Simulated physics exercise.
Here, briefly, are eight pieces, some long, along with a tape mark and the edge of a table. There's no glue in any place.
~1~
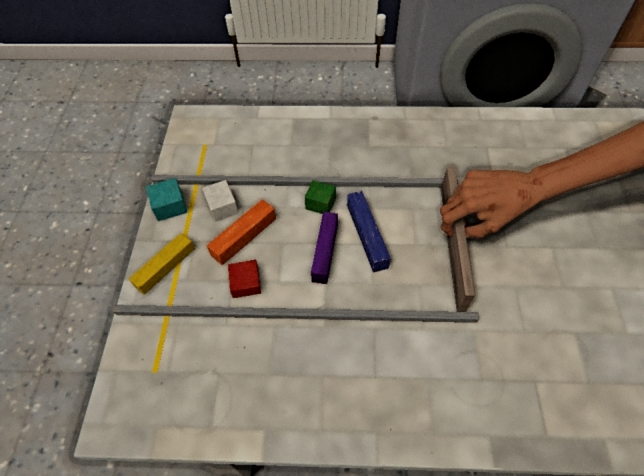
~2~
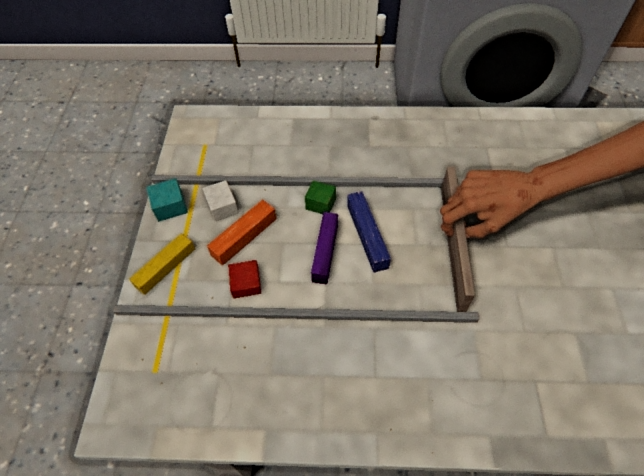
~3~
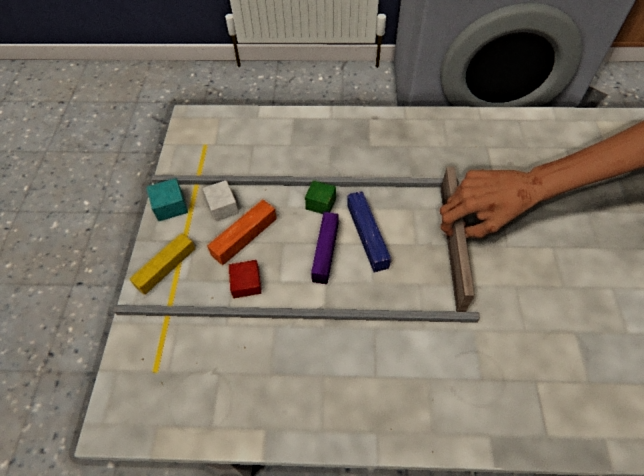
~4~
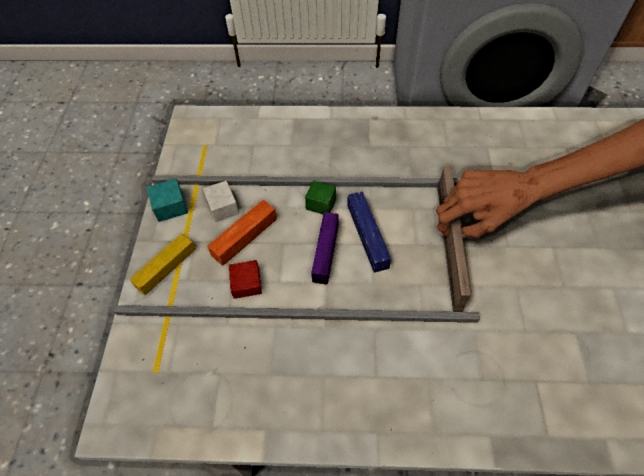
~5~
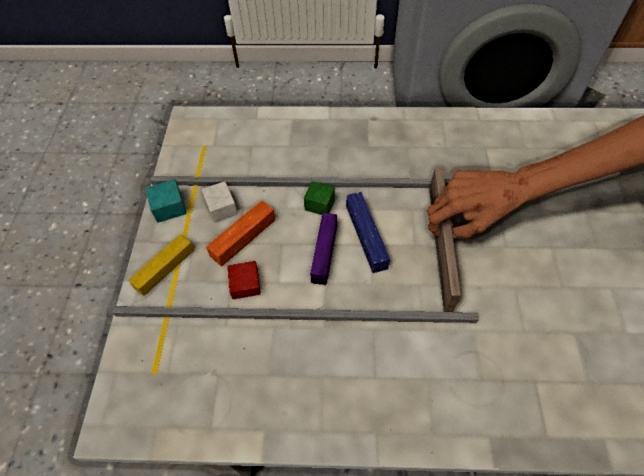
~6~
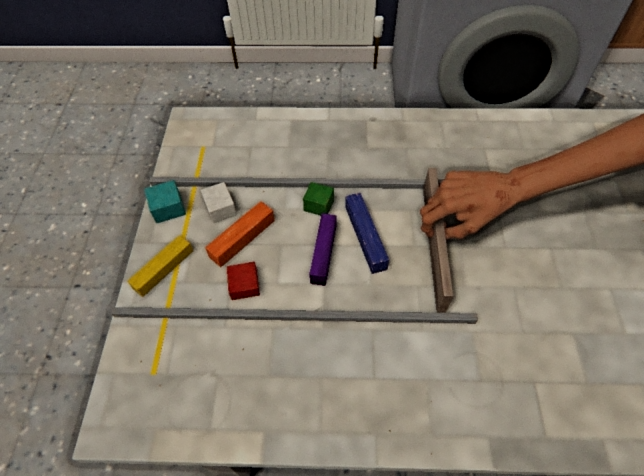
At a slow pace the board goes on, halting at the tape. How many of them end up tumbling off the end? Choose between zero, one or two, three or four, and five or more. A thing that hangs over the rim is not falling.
The count is three or four.
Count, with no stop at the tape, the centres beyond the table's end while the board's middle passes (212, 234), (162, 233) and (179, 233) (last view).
1, 5 and 3.
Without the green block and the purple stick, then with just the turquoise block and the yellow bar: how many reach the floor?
Going first to second: 1 and 1.
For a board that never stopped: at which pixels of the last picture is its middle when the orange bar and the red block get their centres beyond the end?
For the orange bar, about (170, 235); for the red block, about (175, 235).
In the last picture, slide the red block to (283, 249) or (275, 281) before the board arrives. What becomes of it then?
Taken in order, it keeps its place and then keeps its place.
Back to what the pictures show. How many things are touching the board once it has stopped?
Count: 1.
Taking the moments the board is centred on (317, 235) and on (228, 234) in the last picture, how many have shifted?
First 3, then 8.
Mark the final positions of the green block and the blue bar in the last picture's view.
(164, 191) and (174, 231), roughly.
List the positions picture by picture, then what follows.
In the first picture, turquoise block (167, 200); yellow bar (163, 263); white block (220, 201); board (456, 236); tape (184, 242).
In the second picture, yellow bar (163, 263); orange bar (243, 232).
In the third picture, white block (221, 201); red block (245, 279).
In the fourth picture, turquoise block (168, 200); green block (321, 198).
In the fifth picture, yellow bar (163, 265); purple stick (324, 248).
In the sixth picture, turquoise block (165, 202); yellow bar (162, 265); white block (219, 203); board (437, 237); tape (182, 244).
A little later, none off yet; turquoise block at rest near (165, 202); yellow bar at rest near (162, 265); white block at rest near (219, 203).
Next, none off yet; turquoise block at rest near (165, 202); yellow bar at rest near (162, 265); white block shifted a little near (202, 198).
When it is over, the number that fall off is three or four; down, white block, yellow bar and turquoise block.
